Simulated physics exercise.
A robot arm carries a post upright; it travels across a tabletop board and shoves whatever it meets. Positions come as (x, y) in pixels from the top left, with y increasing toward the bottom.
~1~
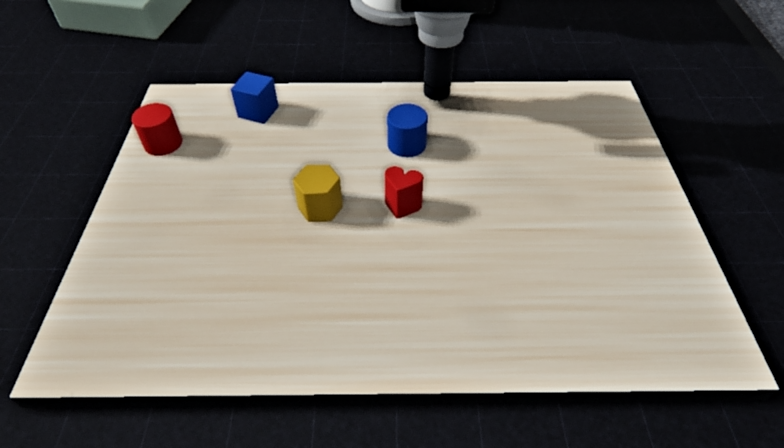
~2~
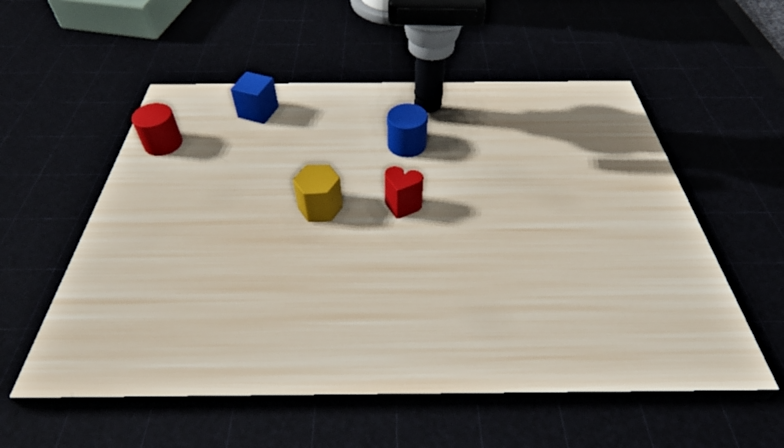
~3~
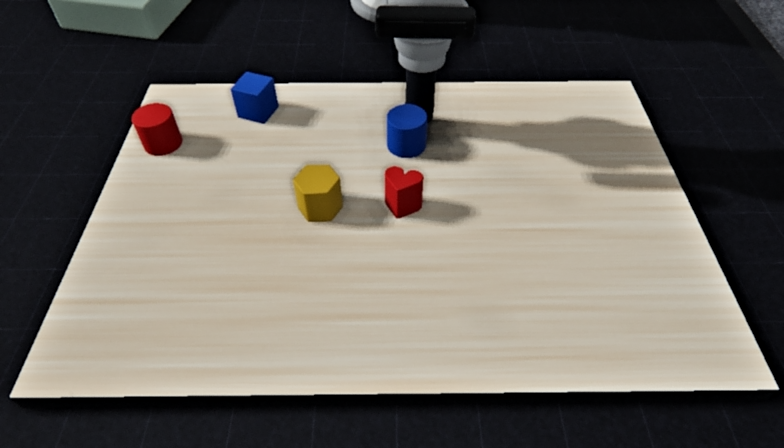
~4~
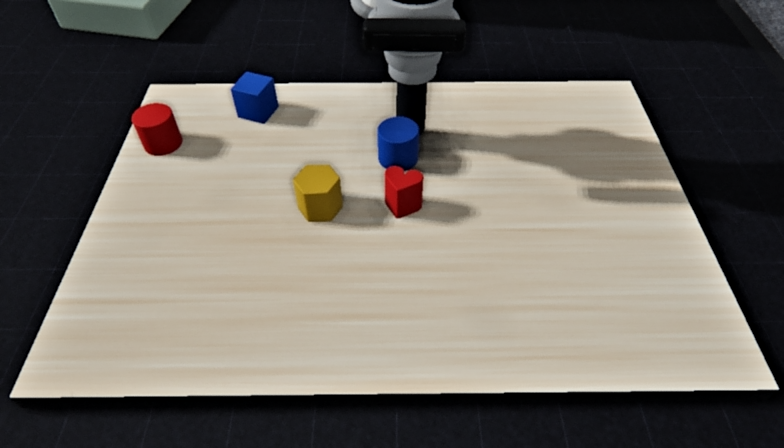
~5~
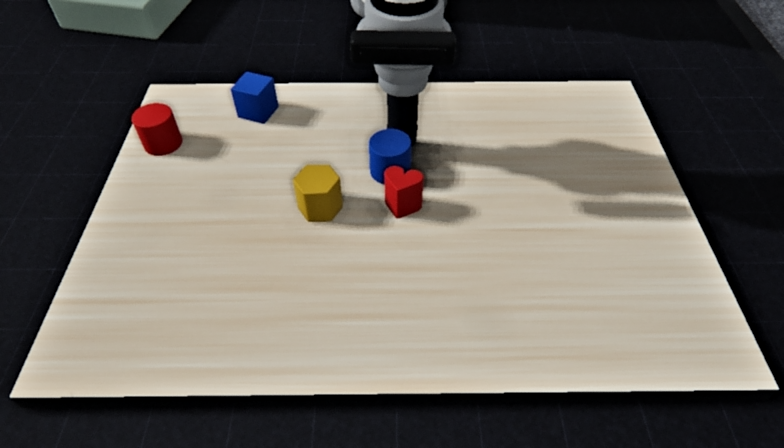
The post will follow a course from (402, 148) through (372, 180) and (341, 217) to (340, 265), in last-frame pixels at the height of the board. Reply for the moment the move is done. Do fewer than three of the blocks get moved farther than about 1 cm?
I believe not.
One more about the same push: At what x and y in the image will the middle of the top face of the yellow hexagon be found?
If I read the scene right, the answer is (298, 187).
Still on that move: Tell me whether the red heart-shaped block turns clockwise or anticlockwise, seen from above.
Overhead view: Anti-clockwise.
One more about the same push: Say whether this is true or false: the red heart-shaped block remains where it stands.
False.
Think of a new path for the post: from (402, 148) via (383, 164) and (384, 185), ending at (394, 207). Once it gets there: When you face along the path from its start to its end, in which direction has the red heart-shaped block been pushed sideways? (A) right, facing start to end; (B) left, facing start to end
B
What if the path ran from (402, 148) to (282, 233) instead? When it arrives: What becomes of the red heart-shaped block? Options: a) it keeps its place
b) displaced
That would be b.
What follows on the original path. One third of the way, post at (370, 174); blue disc at (366, 179); red heart-shaped block at (406, 187), turned 60° anticlockwise.
Two thirds of the way, post at (340, 209); yellow hexagon at (299, 186), turned 40° clockwise; blue disc at (355, 215); red heart-shaped block at (406, 187), turned 60° anticlockwise.
At the end, post at (339, 257); yellow hexagon at (298, 187), turned 50° clockwise; blue disc at (375, 253); red heart-shaped block at (406, 187), turned 60° anticlockwise.
